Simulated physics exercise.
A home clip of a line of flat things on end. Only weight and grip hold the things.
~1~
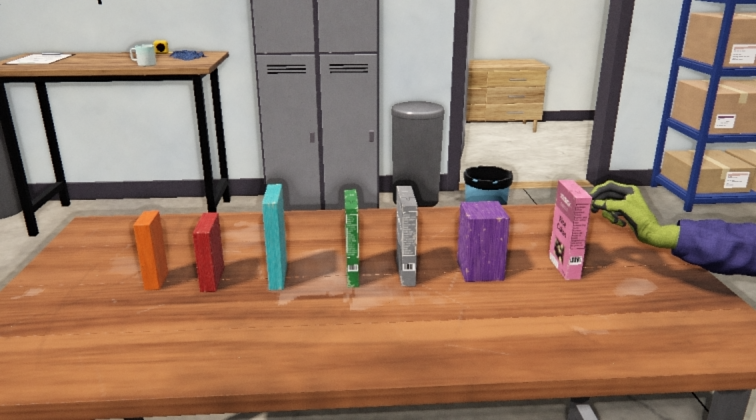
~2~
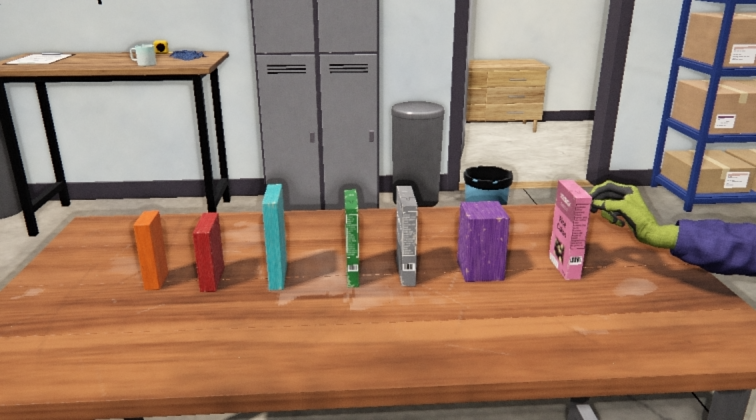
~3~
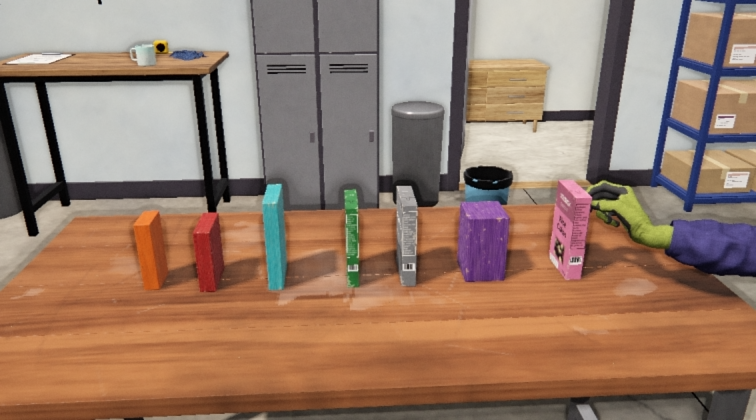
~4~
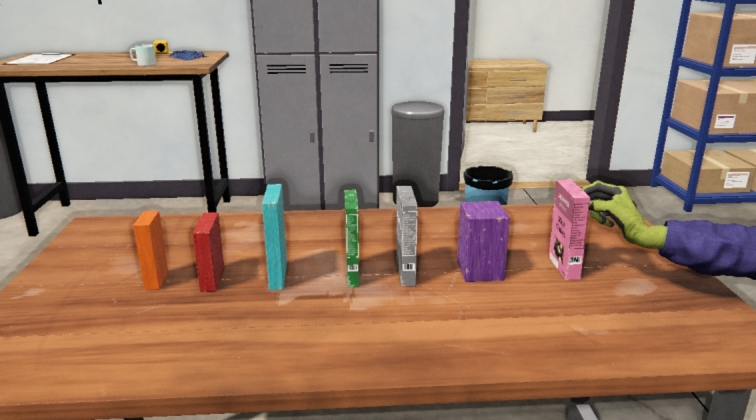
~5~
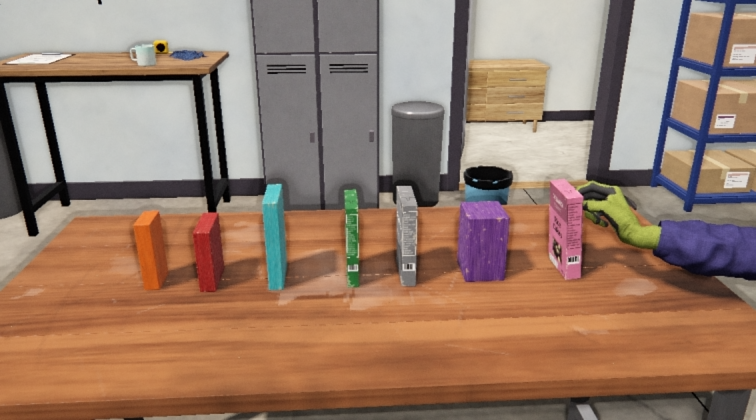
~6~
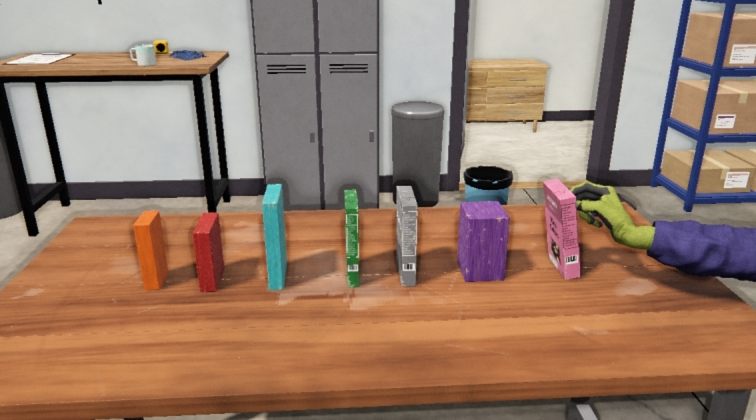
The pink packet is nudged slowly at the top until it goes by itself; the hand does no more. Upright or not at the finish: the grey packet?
The grey packet stays upright.
Then, 0.20 s later than the last frame, pink packet 24° over.
Then, 0.30 s later than the last frame, pink packet 43° over.
Then, 0.60 s later than the last frame, pink packet 44° over.
When it is over, all 5 as before. End places, in pixels of the last picture, grey packet near (406, 236).
